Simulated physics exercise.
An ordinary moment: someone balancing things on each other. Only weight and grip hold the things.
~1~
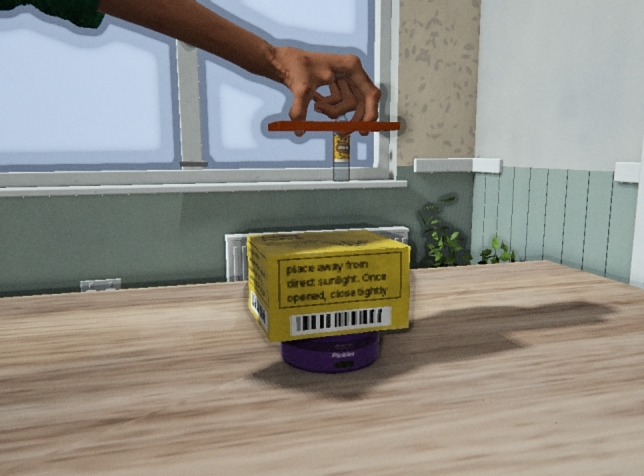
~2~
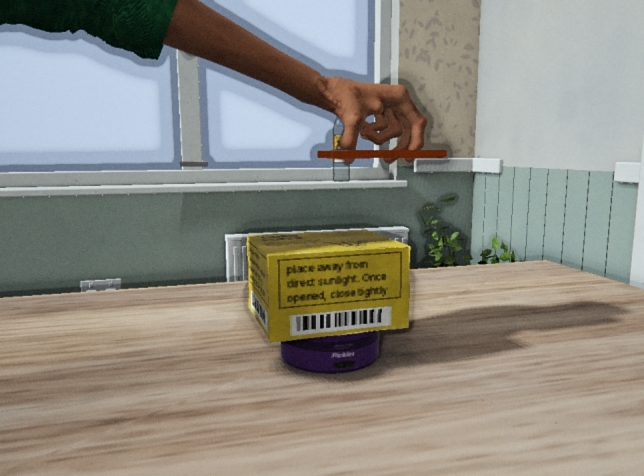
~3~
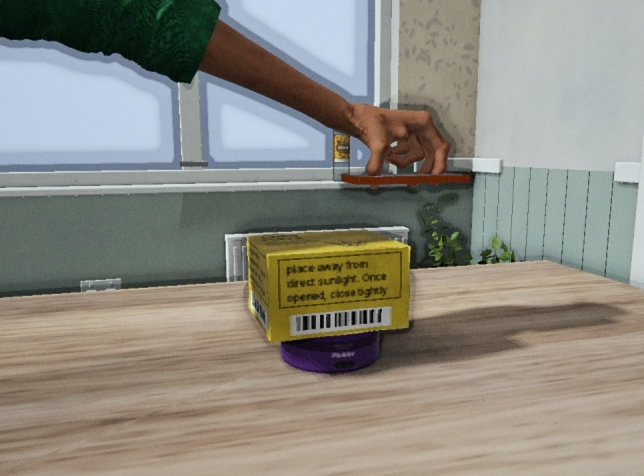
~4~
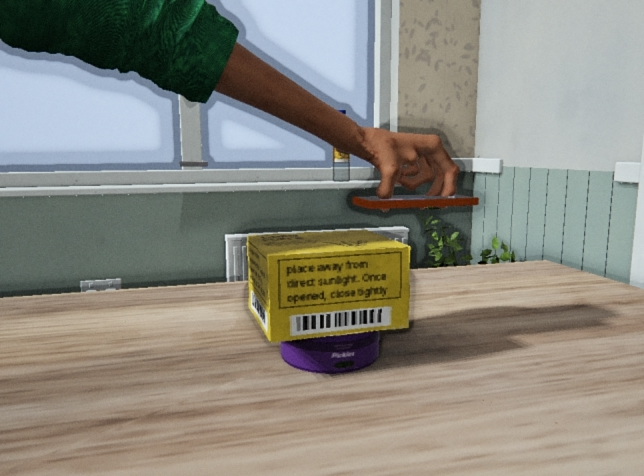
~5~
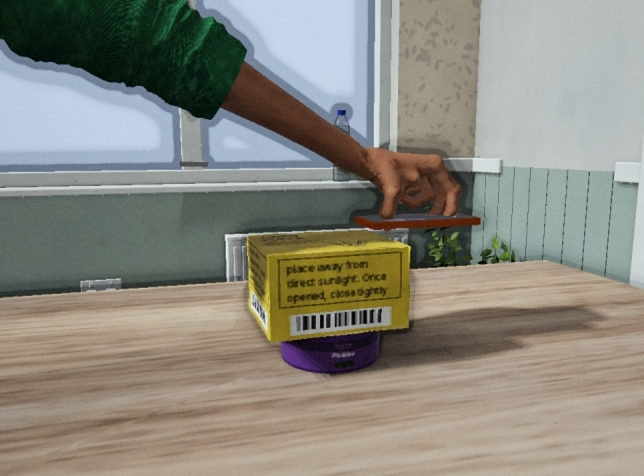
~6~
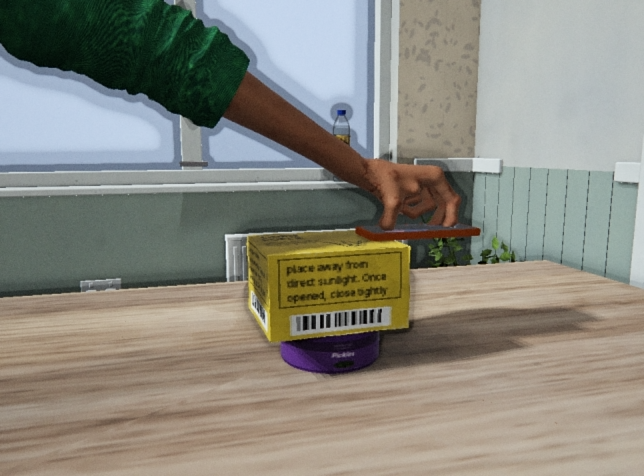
A hand lowers an orange phone rightward and down onto a yellow box's right side.
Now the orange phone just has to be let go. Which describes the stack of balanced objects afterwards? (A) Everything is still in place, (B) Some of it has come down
B, some of it has come down.
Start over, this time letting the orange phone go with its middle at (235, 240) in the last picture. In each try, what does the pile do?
It collapses.
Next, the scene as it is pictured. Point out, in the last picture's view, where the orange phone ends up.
Near (468, 381).
Then, 0.40 s after the last picture, orange phone now fallen.
Then, 0.60 s after the last picture, things are still on the move.
At rest, fallen, orange phone; the other 2 in place. Seen from the same camera at the end, orange phone near (469, 381). The pile loses its balance.
